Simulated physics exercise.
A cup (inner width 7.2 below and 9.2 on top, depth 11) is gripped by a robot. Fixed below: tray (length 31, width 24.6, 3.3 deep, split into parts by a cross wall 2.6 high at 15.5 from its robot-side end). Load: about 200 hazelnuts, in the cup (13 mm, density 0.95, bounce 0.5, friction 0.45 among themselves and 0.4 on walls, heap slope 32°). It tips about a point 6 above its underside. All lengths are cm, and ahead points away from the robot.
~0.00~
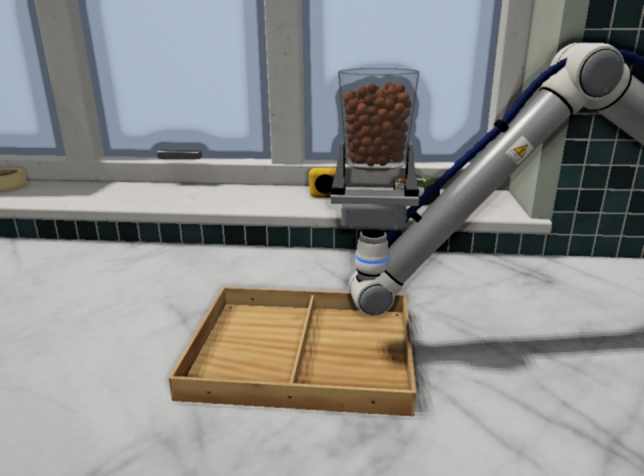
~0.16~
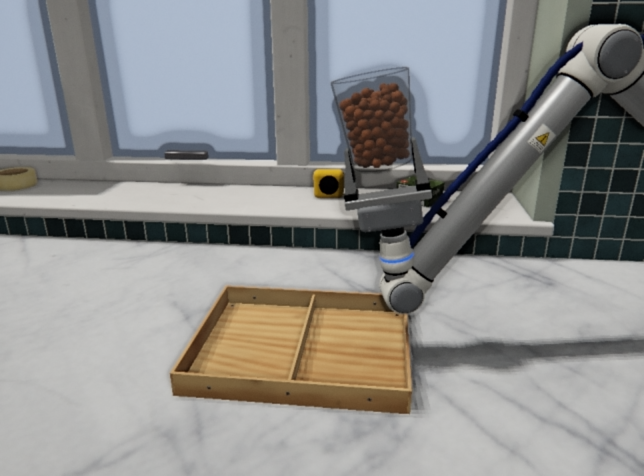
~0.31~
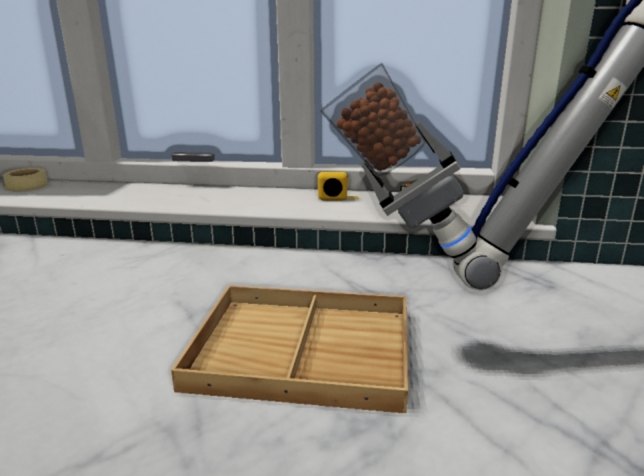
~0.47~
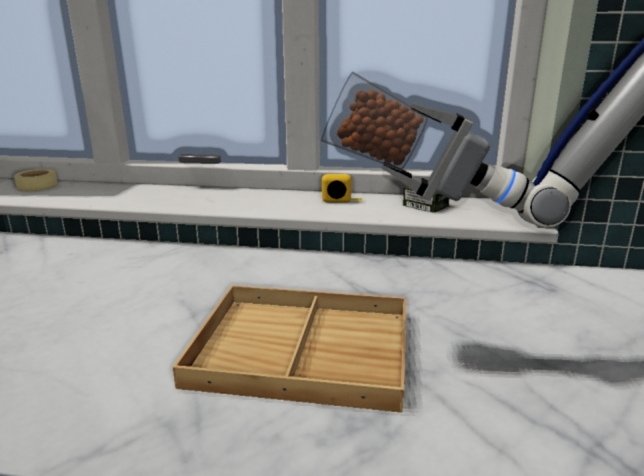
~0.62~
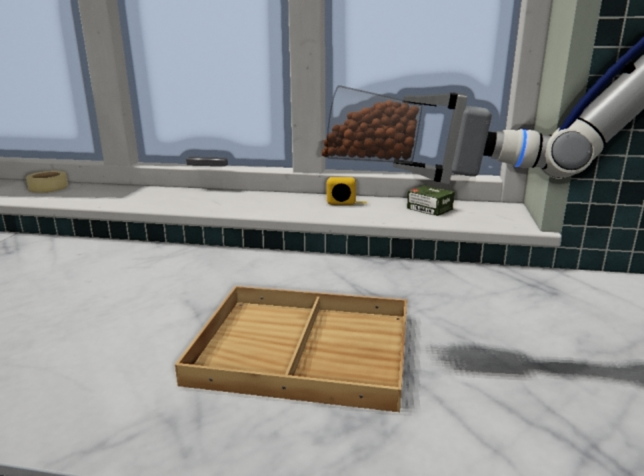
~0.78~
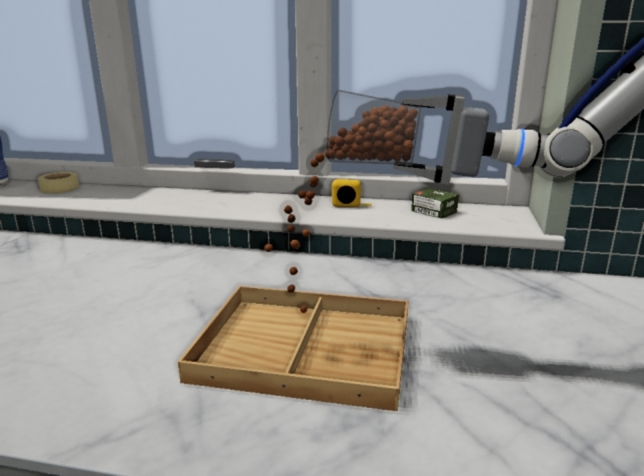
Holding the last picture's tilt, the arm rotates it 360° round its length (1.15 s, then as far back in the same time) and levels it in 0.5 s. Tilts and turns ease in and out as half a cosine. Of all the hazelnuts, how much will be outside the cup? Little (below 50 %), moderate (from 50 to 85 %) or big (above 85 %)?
Answer: Moderate; from 50 to 85 % of the hazelnuts finish outside the cup.
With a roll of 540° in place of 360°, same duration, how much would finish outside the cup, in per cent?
It would be near 80 per cent.
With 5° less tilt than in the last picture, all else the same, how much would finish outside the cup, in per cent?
In that case some 60 per cent.
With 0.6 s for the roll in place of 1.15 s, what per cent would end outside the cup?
It would be near 60 per cent.
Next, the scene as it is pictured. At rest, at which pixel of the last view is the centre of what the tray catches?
Around (258, 339).
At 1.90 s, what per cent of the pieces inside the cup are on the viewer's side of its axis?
Some 65 per cent.
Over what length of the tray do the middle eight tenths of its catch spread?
About 20 cm.
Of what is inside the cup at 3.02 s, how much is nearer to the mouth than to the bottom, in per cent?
About 45 per cent.
After 1.90 s, tipped 85°, highest piece 37 above the table; 95 in the cup, 73 in the far-side part, 12 in the robot-side part, 2 on the table or floor, 20 in flight or on a rim.
After 3.02 s, tipped 85°, highest piece 36 above the table; 112 in the far-side part, 55 in the cup, 26 in the robot-side part, 5 on the table or floor, 4 in flight or on a rim.
After 3.78 s, upright, highest piece 36 above the table; 116 in the far-side part, 51 in the cup, 30 in the robot-side part, 5 on the table or floor.
After 4.48 s, upright, highest piece 35 above the table; 116 in the far-side part, 51 in the cup, 30 in the robot-side part, 5 on the table or floor.
At rest, 116 in the far-side part, 51 in the cup, 30 in the robot-side part, 5 on the table or floor. That is 75 % outside the cup.
